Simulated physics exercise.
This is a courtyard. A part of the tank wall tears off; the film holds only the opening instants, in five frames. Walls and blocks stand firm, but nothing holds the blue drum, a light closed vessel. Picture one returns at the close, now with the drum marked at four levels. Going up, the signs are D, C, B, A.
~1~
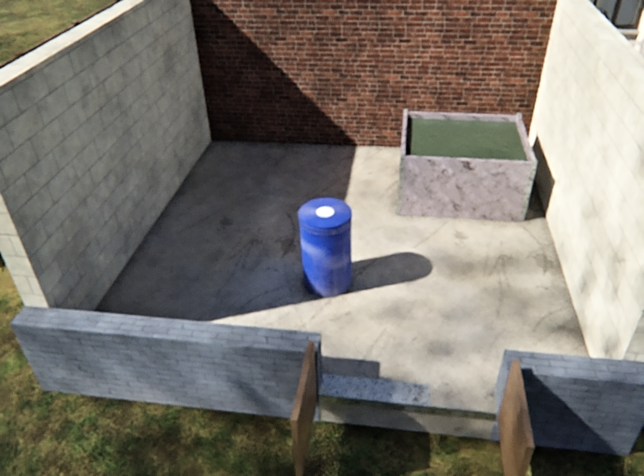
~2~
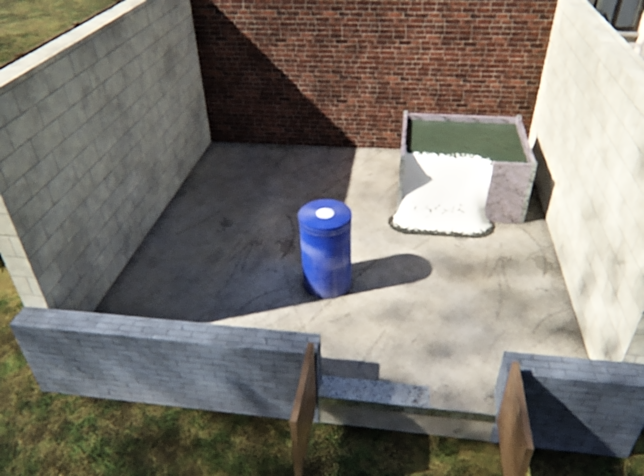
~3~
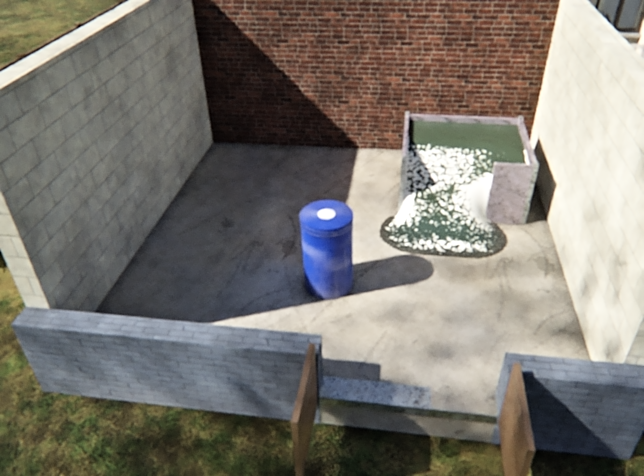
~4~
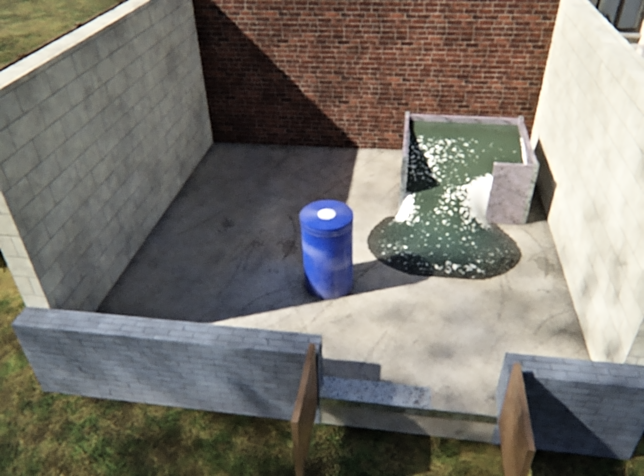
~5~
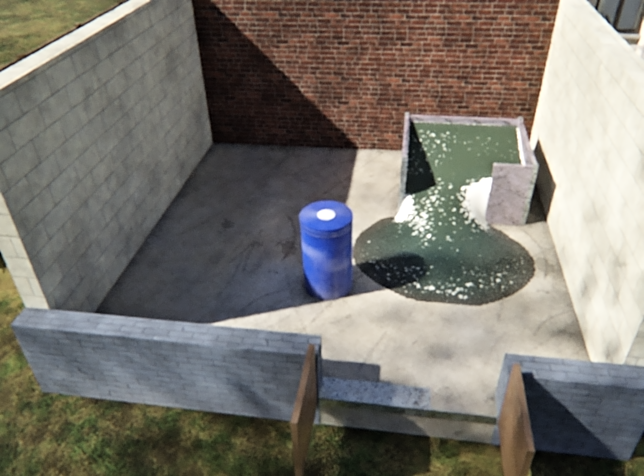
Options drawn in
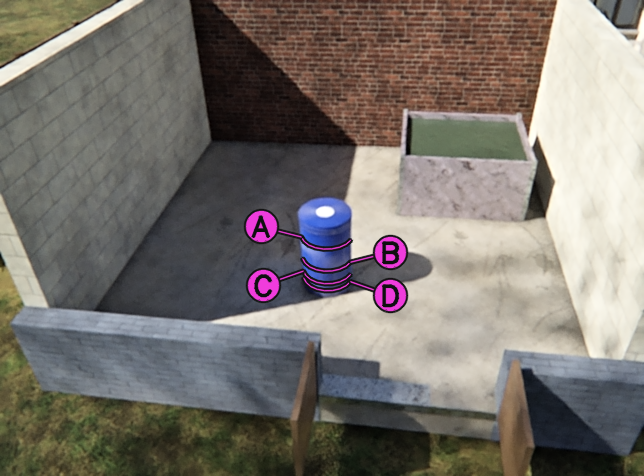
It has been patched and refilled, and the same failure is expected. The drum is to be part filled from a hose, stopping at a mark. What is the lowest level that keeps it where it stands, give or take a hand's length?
I would pick mark B.
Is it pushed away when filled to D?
Yes, it does.
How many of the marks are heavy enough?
Two of the four.
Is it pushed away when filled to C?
Yes, that goes wrong.
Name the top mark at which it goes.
That is mark C.
In magenta, A at (323, 249); B at (324, 271); C at (324, 283); D at (324, 290); from the bottom up D, C, B, A.
Choosing A, it does not move.
Choosing B, it does not move.
Choosing C, it is pushed about its own width away.
Choosing D, it is pushed about 3 times its own width away.
